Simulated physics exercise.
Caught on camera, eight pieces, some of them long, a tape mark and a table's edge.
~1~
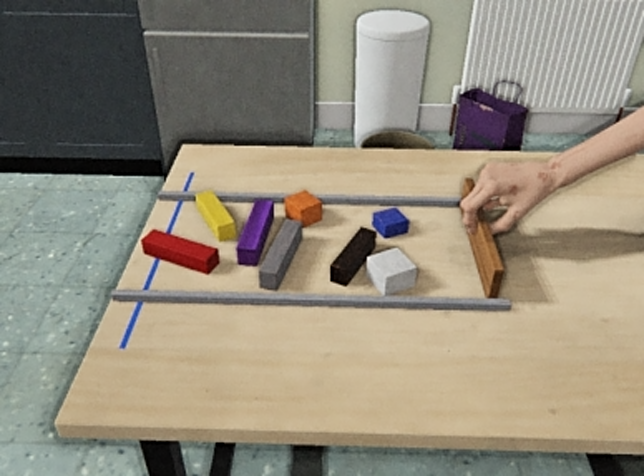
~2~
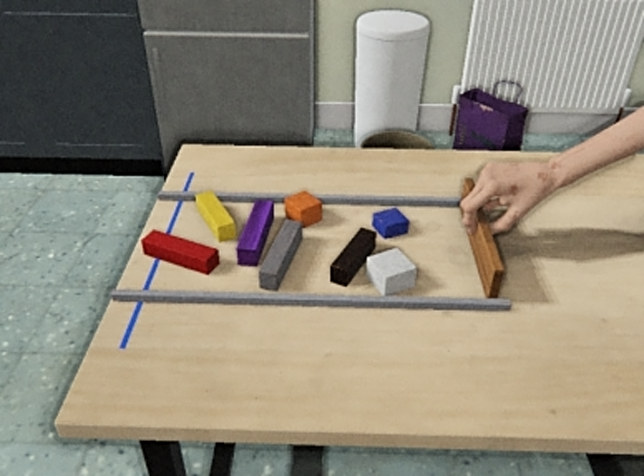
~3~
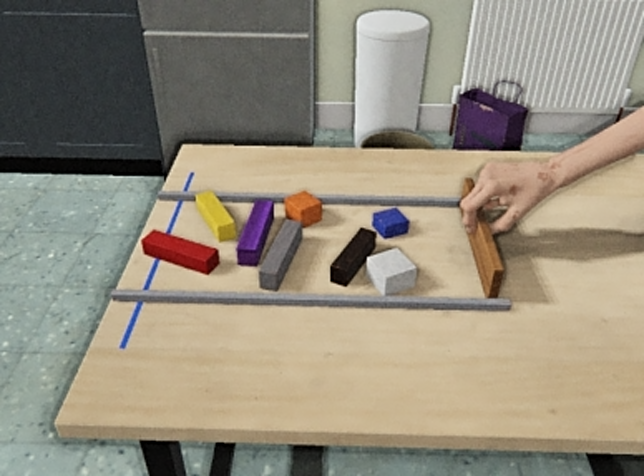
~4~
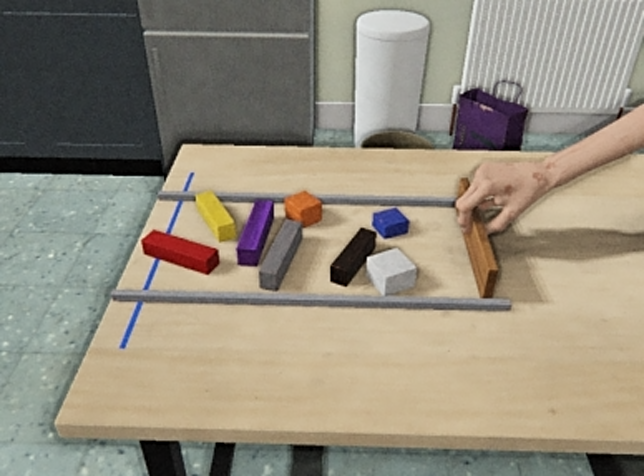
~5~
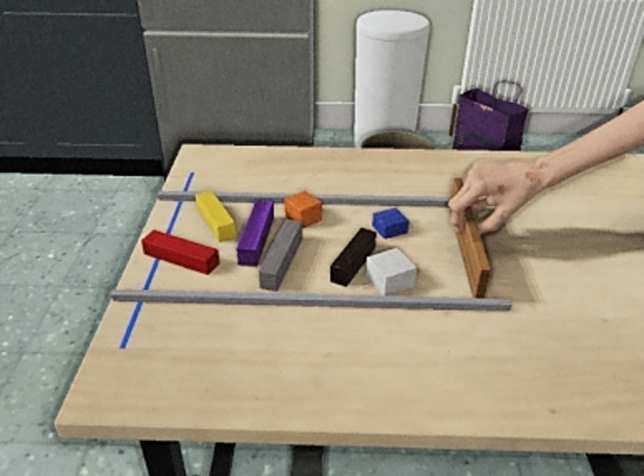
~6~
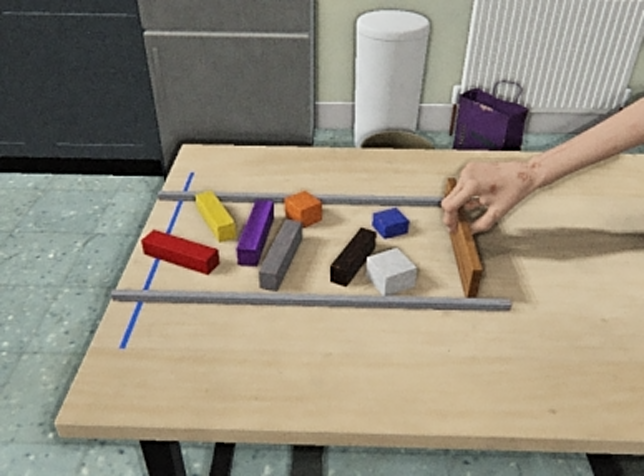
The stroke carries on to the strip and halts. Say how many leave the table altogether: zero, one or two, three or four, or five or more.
Outcome: The number that fall off is five or more.
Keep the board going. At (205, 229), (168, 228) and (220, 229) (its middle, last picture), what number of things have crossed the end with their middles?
It would be 3, 5 and 2.
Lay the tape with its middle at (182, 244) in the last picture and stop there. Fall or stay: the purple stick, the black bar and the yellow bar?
The purple stick comes down, the black bar remains up, the yellow bar tumbles off.
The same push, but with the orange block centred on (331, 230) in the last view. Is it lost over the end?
Then it comes down.
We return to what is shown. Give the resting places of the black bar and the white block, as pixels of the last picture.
The black bar stops around (134, 239); the white block around (133, 263).
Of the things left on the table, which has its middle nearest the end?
It is the black bar.
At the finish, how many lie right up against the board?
It touches 3.
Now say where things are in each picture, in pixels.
Red stick (180, 251); yellow bar (215, 216); purple stick (256, 232); board (479, 235); tape (164, 244), in the first picture.
Yellow bar (215, 216); board (479, 235), in the second picture.
Purple stick (256, 232); black bar (354, 256), in the third picture.
Red stick (180, 252); white block (391, 272), in the fourth picture.
Yellow bar (215, 216); blue block (390, 223), in the fifth picture.
Red stick (180, 252); yellow bar (215, 216); purple stick (256, 232); board (460, 235); tape (164, 244), in the sixth picture.
Soon after, none off yet; red stick at rest near (180, 252); yellow bar at rest near (215, 216); purple stick moving near (252, 231).
At rest, the number that fall off is five or more; fallen, orange block, grey bar, purple stick, yellow bar and red stick.
